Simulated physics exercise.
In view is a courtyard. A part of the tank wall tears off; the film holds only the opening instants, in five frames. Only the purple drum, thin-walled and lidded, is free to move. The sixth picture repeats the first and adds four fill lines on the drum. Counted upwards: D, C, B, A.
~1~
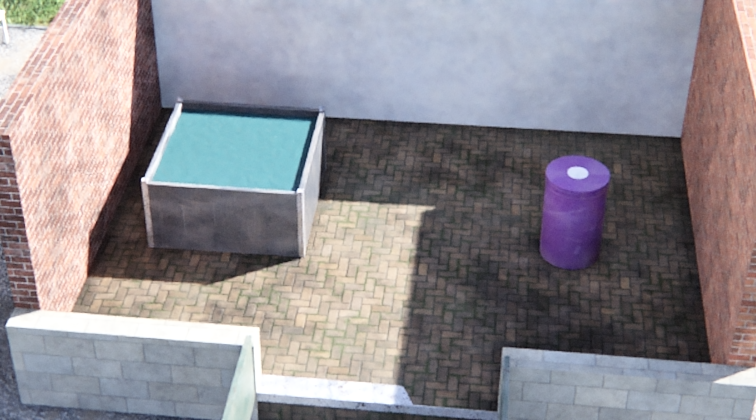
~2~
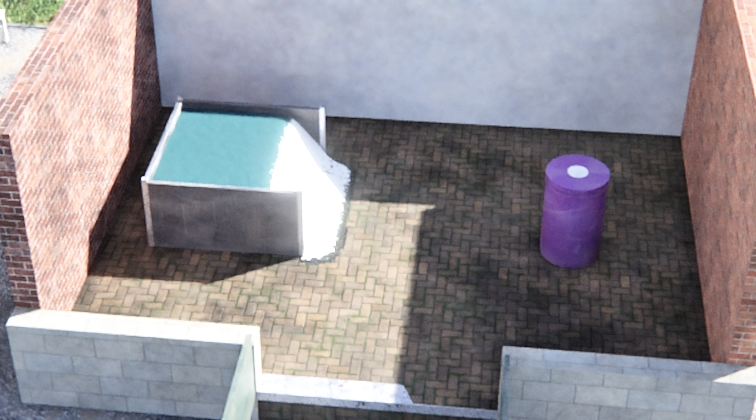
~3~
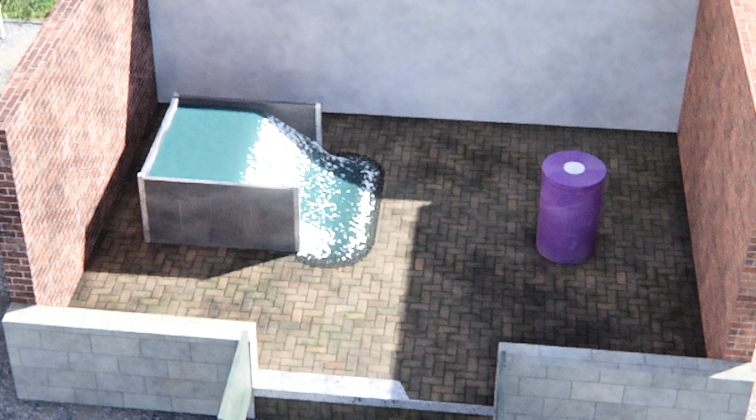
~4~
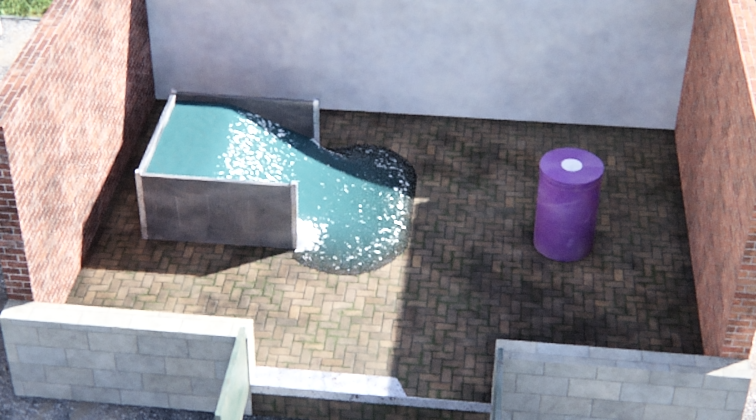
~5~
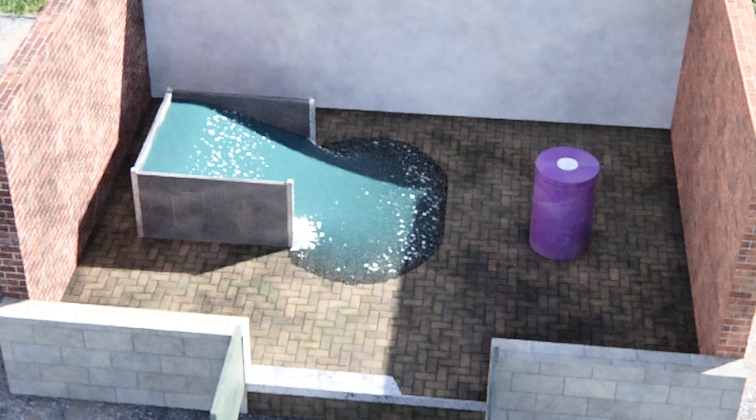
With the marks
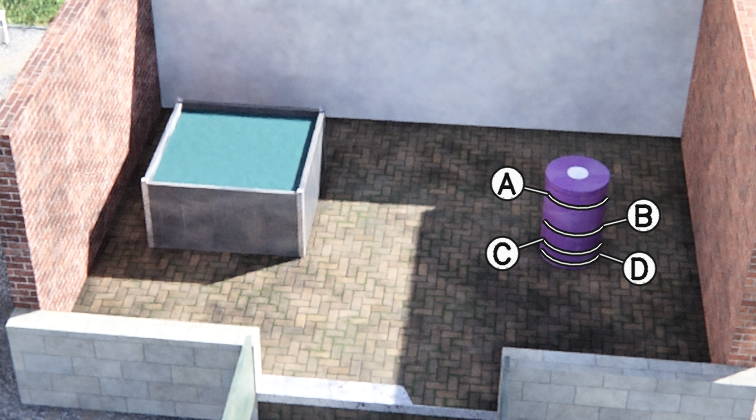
In a walled courtyard, water pours from an open tank and spreads toward a purple drum.
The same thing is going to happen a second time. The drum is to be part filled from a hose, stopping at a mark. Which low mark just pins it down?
B will do.
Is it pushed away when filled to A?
No.
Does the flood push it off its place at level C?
Yes, it does.
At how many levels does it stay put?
Two of the four.
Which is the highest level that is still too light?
Level C.
On the marked copy, A at (577, 207); B at (574, 235); C at (572, 253); D at (570, 264); from the bottom up D, C, B, A.
With A, it does not move.
With B, it does not move.
With C, it is pushed about its own width away.
With D, it is pushed about 4 times its own width away.
